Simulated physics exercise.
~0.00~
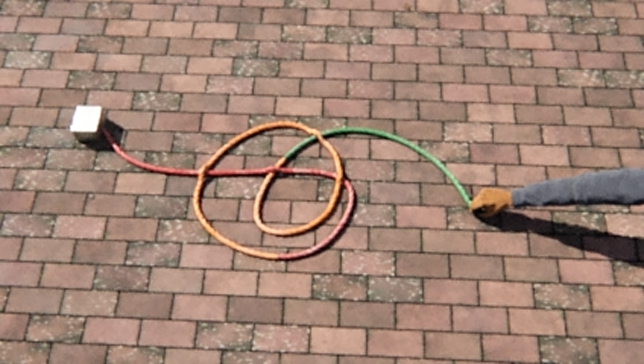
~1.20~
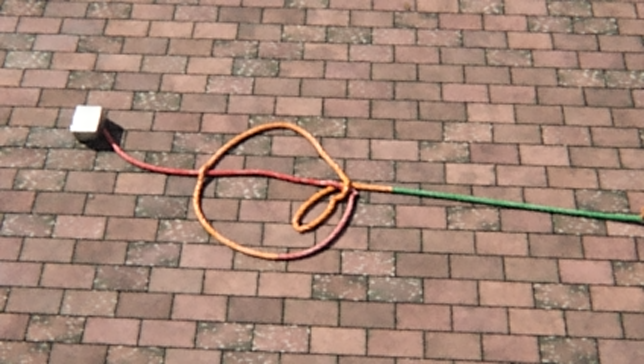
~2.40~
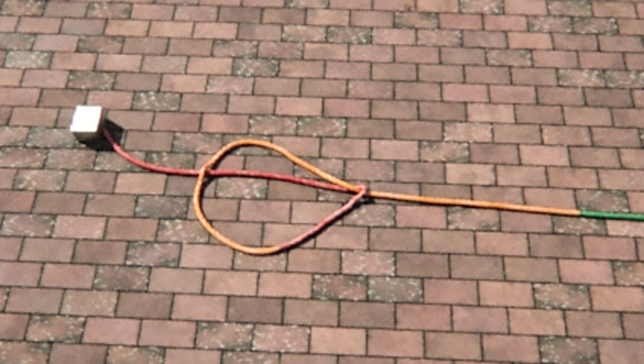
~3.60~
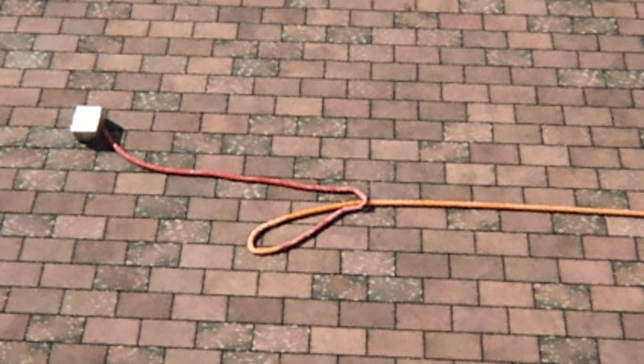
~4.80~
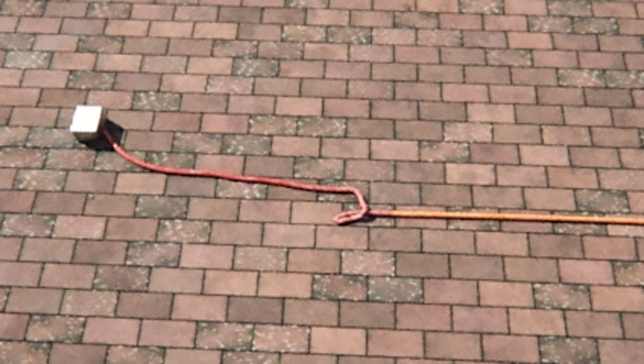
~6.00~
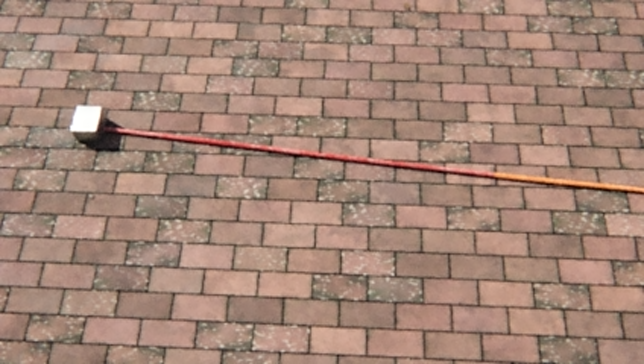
On a brick-paved surface, a gloved hand pulled the green right end of a looped, multicoloured rope off to the right while the left end stayed fixed at a small white block, and the loops shrank until the rope ran straight, without a knot.
